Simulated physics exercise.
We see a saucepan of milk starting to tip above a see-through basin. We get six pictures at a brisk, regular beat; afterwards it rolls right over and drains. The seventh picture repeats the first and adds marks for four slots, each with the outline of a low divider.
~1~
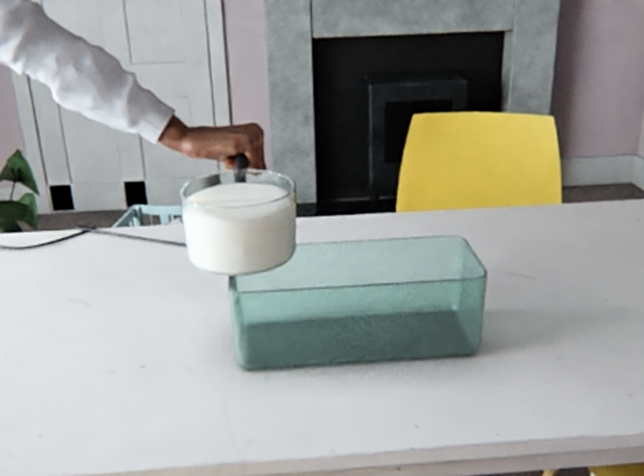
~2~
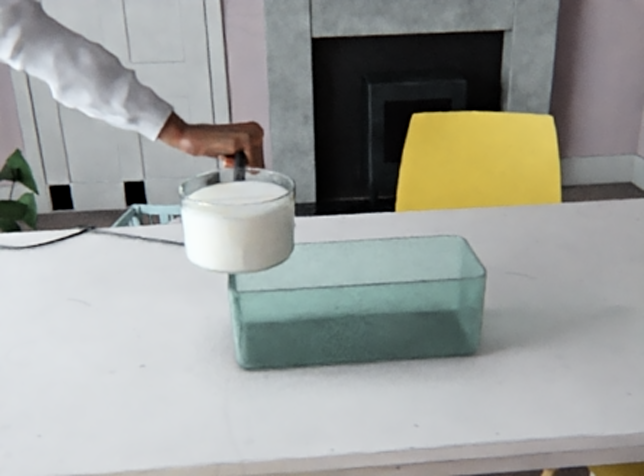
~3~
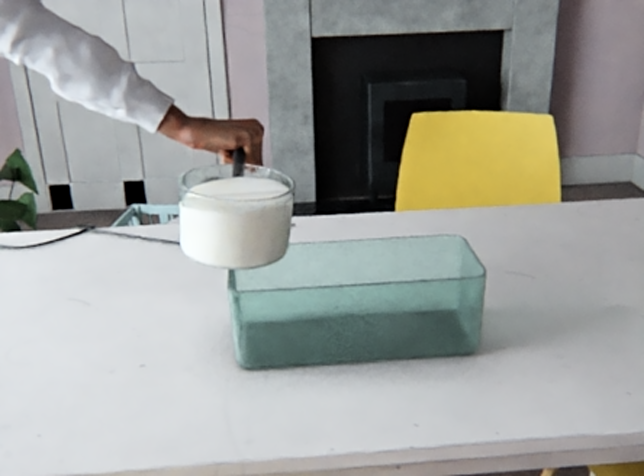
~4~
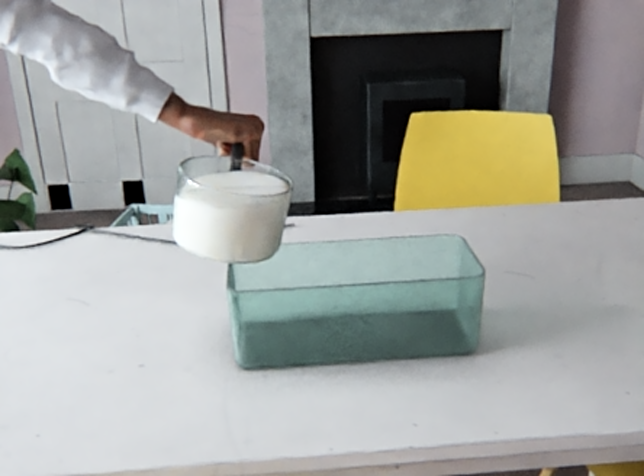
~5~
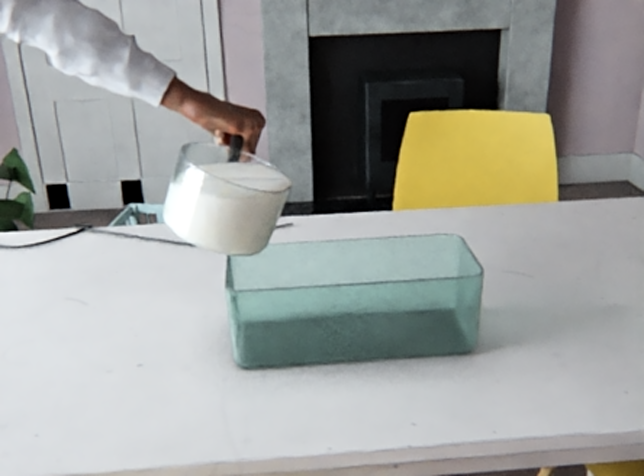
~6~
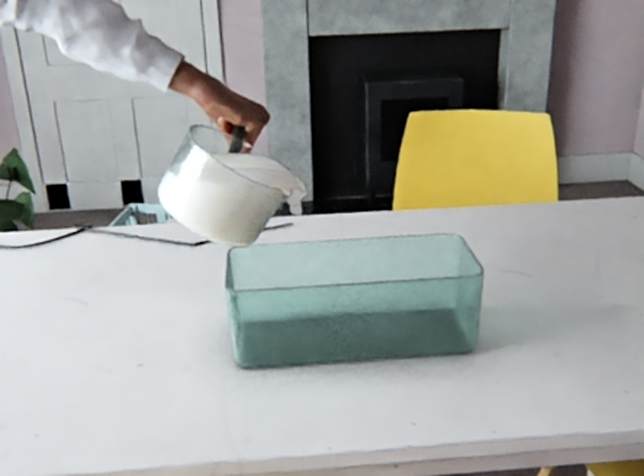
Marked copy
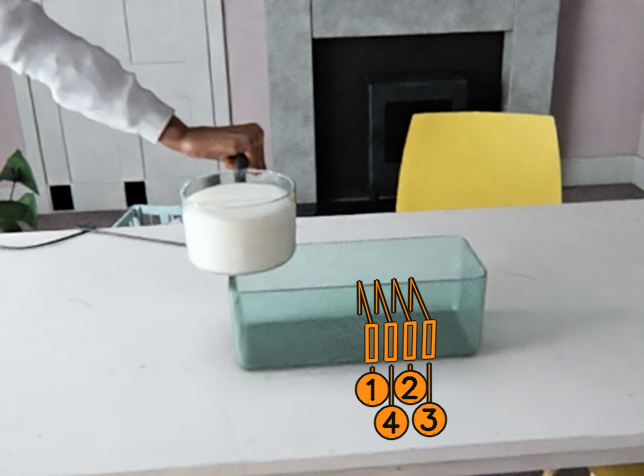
At a white table near a yellow chair, a hand held a clear pan of milk above a see-through green basin, then gradually tilted it rightward until milk began coming over the lip.
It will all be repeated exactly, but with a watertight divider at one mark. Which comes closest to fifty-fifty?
Go for 4.
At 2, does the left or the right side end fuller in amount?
The left side.
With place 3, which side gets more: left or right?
The left one.
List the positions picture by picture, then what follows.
The first frame shows upright, lip at (293, 184); basin from (237, 367) to (479, 351); nothing has left yet.
The second frame shows upright, lip at (292, 184); nothing has left yet.
The third frame shows tipped about 6°, lip at (292, 183); nothing has left yet.
The fourth frame shows tipped about 13°, lip at (291, 183); nothing has left yet.
The fifth frame shows tipped about 22°, lip at (289, 182); nothing has left yet.
The sixth frame shows tipped about 33°, lip at (289, 182); milk is over the lip, down to (300, 213).
On the marked copy, 1 at (372, 367); 2 at (410, 365); 3 at (429, 363); 4 at (391, 366).
With 1, about 15 % ends left of the wall and 84 % right of it.
With 2, about 85 % ends left of the wall and 13 % right of it.
With 3, about 94 % ends left of the wall and 5 % right of it.
With 4, about 54 % ends left of the wall and 45 % right of it.
